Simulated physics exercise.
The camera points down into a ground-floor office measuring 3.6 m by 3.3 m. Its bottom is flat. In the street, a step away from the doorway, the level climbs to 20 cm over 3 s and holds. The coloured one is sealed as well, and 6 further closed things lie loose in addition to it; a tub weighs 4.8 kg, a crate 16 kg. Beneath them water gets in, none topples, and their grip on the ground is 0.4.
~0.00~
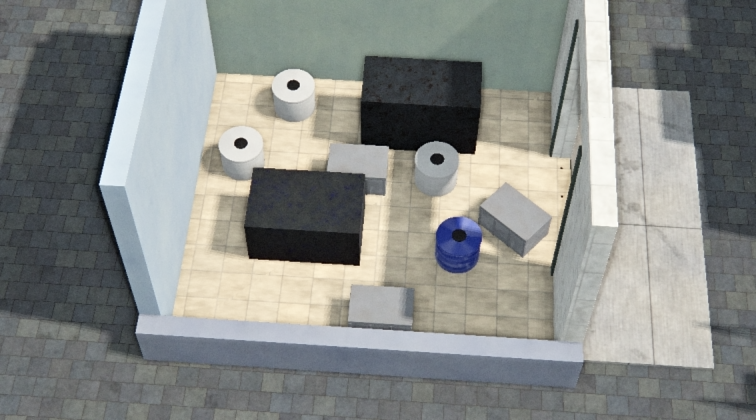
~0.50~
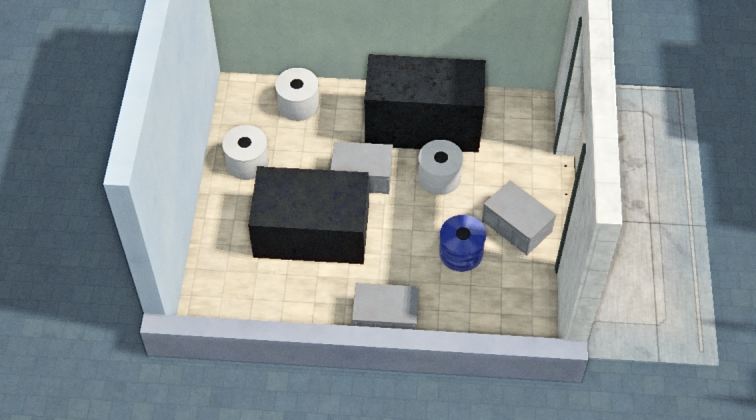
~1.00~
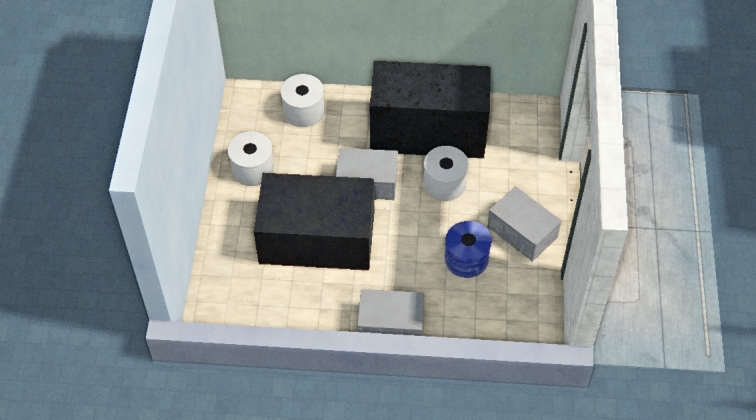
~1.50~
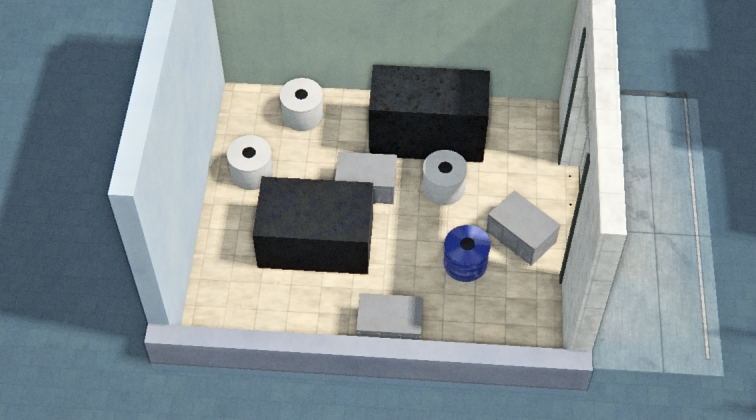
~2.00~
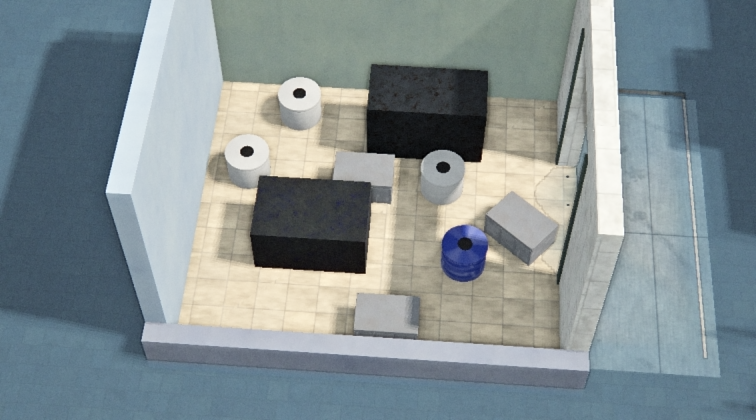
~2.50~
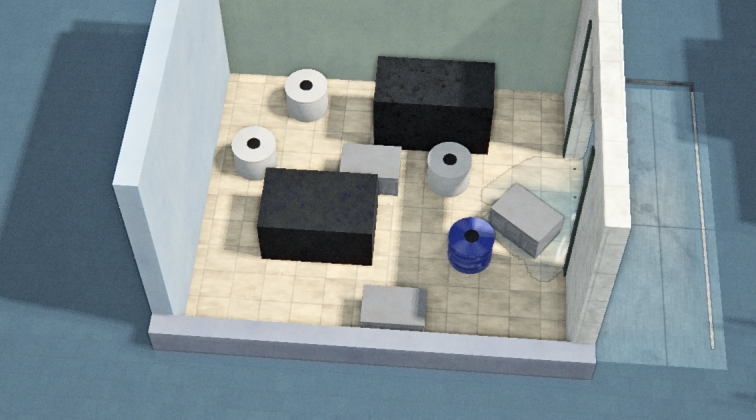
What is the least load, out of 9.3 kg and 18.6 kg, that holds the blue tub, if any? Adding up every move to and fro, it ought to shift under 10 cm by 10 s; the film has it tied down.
Neither mass suffices.
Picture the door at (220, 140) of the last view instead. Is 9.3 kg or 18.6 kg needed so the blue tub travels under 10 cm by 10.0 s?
With that change, neither one suffices.
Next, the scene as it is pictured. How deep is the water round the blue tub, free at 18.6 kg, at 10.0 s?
Depth: Approx. 11 cm.
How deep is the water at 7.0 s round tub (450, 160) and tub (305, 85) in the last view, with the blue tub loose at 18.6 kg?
Close to 8 and 8 centimetres.
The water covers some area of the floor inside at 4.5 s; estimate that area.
Some 6.0 m2.
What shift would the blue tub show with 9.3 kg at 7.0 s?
About 150 cm off its spot.
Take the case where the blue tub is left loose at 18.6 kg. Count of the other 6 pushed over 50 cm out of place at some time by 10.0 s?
By my count, 5.
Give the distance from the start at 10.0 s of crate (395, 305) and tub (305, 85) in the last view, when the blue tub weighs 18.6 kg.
120 cm and 30 cm respectively.
After 3.5 s the blue tub would be 23 cm from its start with 9.3 kg and 6 cm from its start with 18.6 kg; 0 cm of water round it then.
After 4.5 s the blue tub would be 75 cm from its start with 9.3 kg and 23 cm from its start with 18.6 kg; 4 cm of water round it then.
After 7.0 s the blue tub would be 163 cm from its start with 9.3 kg and 51 cm from its start with 18.6 kg; 9 cm of water round it then.
After 10.0 s the blue tub would be 129 cm from its start with 9.3 kg and 87 cm from its start with 18.6 kg; 11 cm of water round it then.
